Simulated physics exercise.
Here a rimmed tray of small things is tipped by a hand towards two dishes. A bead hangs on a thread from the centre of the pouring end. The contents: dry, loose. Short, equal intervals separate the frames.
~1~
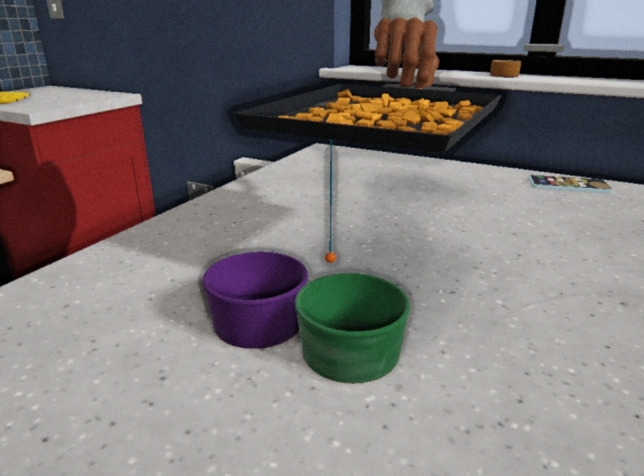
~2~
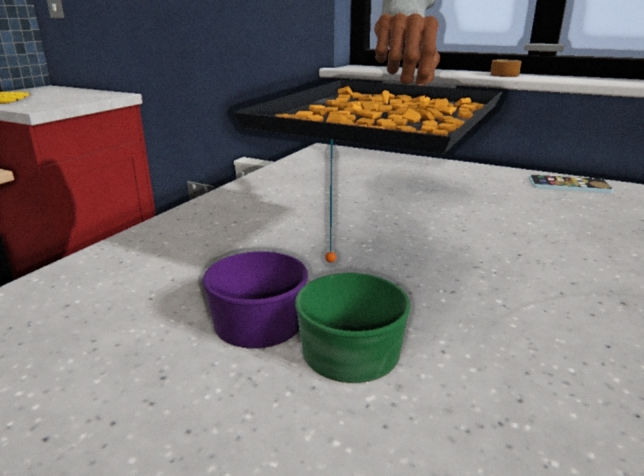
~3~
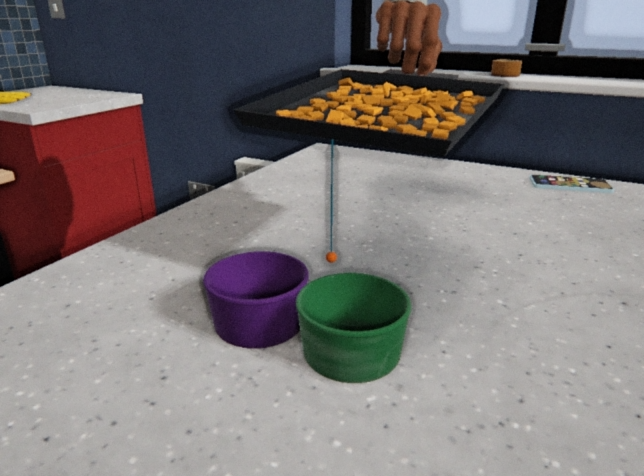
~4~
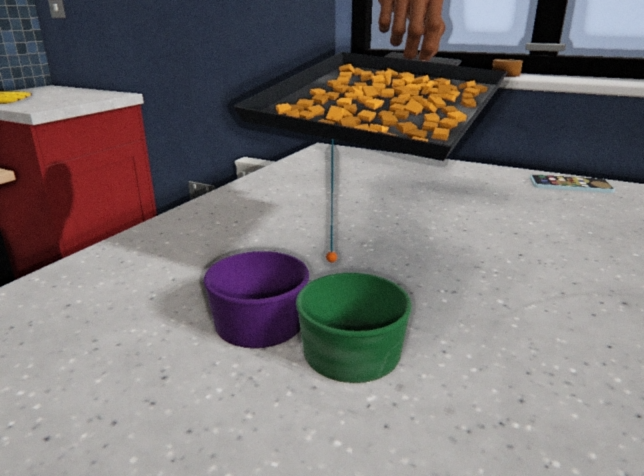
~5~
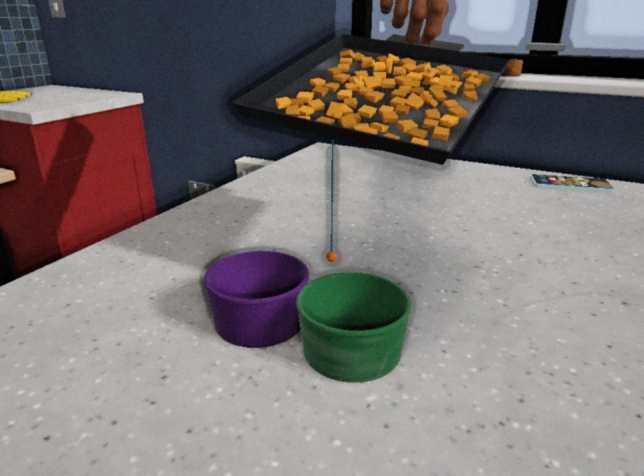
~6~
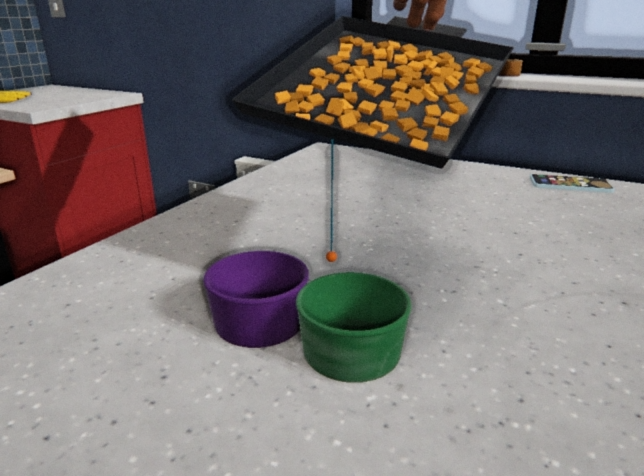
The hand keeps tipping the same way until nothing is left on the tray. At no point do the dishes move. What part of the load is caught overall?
Minority caught.
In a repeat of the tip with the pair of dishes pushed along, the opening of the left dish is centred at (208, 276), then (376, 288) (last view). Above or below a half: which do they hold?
The first place gets a lesser share, the second the greater share.
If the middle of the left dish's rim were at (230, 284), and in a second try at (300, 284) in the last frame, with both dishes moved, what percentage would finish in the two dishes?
First 10 per cent, second 80 per cent.
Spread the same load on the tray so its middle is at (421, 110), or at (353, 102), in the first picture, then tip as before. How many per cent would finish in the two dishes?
The first start gives 20 percent and the second 40 percent.
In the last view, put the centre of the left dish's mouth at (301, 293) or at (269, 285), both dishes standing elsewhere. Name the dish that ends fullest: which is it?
For the two places in order: The rightward one, the rightward one.
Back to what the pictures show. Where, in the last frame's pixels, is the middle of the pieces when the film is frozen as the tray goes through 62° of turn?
Near the pixel (404, 118).
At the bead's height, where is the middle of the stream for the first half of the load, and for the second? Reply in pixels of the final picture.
About (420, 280) to begin with, then about (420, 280).
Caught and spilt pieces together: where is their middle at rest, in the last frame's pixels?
Around (407, 353), give or take.
Just after the last frame, tray tipped steeply; almost all on the tray; about a tenth in the air.
A moment on, tray tipped right over; about a tenth on the tray; roughly a quarter in the right dish; roughly half outside both; roughly a quarter in the air.
Further on, tray tipped past a quarter turn; roughly a third in the right dish; roughly two thirds outside both.
When it is over, tray tipped past a quarter turn; roughly a third in the right dish; not one in the left dish; roughly two thirds outside both.
